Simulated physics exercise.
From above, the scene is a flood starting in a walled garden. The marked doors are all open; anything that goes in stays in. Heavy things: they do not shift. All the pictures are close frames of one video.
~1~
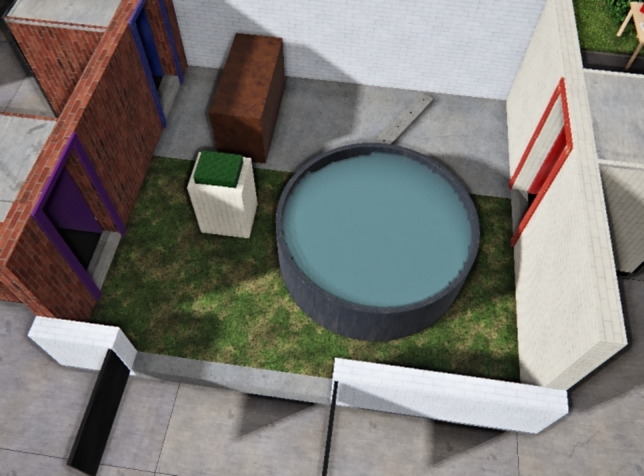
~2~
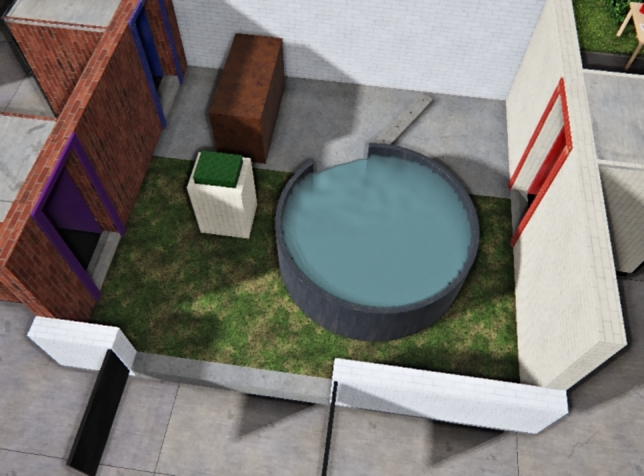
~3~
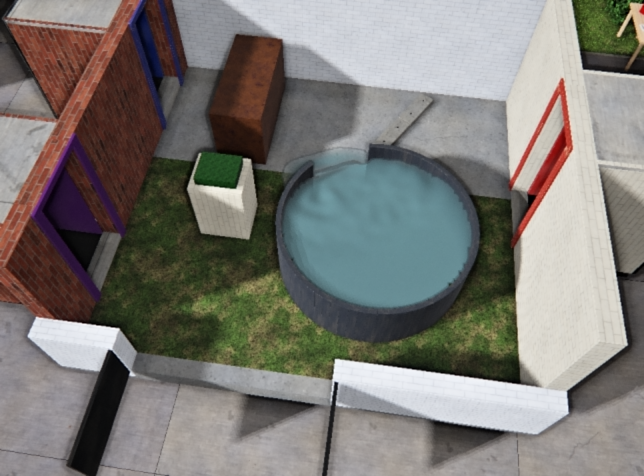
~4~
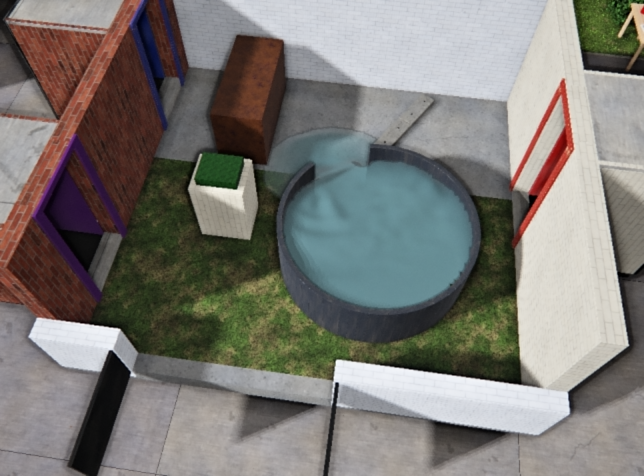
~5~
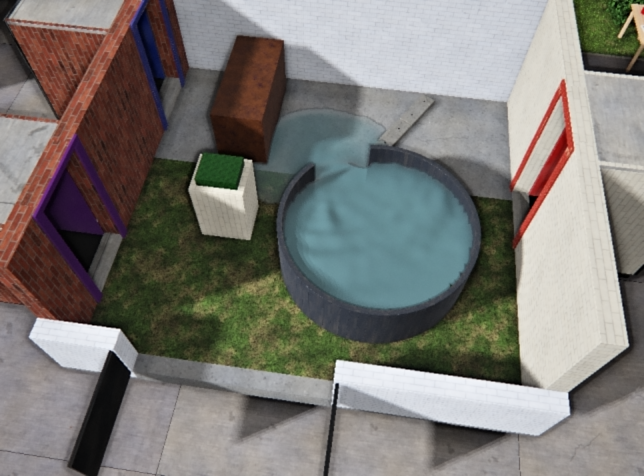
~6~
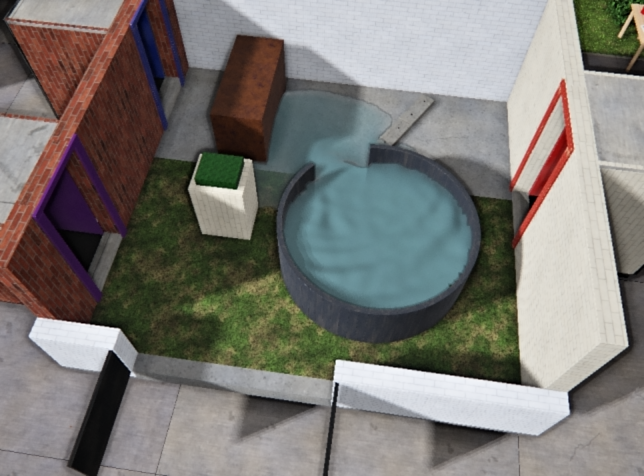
Water in a round tank in a walled garden began pouring through a gap in its far side, then spread in a thin sheet over the grey paving toward the brown block and back wall.
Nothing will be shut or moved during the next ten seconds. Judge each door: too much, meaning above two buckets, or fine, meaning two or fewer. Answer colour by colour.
Red door: Too much, blue door: Fine, purple door: Fine.
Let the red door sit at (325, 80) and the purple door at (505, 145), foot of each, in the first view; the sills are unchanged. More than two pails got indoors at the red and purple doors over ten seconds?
Result: Red door goes past the limit, purple door remains beneath it.
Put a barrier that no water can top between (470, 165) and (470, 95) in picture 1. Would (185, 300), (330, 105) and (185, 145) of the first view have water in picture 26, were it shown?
Taking the points in order - unwetted, wetted, wetted.
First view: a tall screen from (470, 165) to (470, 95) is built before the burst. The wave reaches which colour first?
That's the blue-painted one.
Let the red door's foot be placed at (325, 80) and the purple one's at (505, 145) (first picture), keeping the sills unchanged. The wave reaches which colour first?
It would be the door marked red.
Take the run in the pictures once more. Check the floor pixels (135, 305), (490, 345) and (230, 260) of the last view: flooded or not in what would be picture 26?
Result, in order: Unflooded / unflooded / unflooded.
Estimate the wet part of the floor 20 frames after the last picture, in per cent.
65 %.
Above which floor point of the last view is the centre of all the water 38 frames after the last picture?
Roughly (349, 203) in the last picture.
A moment on, water covers 30 % of the floor; the red door not reached, the blue door not reached, the purple door not reached.
Next, water covers 40 % of the floor; the red door not reached, the blue door wet at the sill, nothing in, the purple door not reached.
Then, water covers 65 % of the floor; the red door under two buckets in, the blue door under two buckets in, the purple door wet at the sill, nothing in.
Later, water covers 95 % of the floor; the red door over two buckets in, the blue door under two buckets in, the purple door wet at the sill, nothing in.
In the end, water covers 100 % of the floor; the red door far over two buckets in, the blue door under two buckets in, the purple door wet at the sill, nothing in.
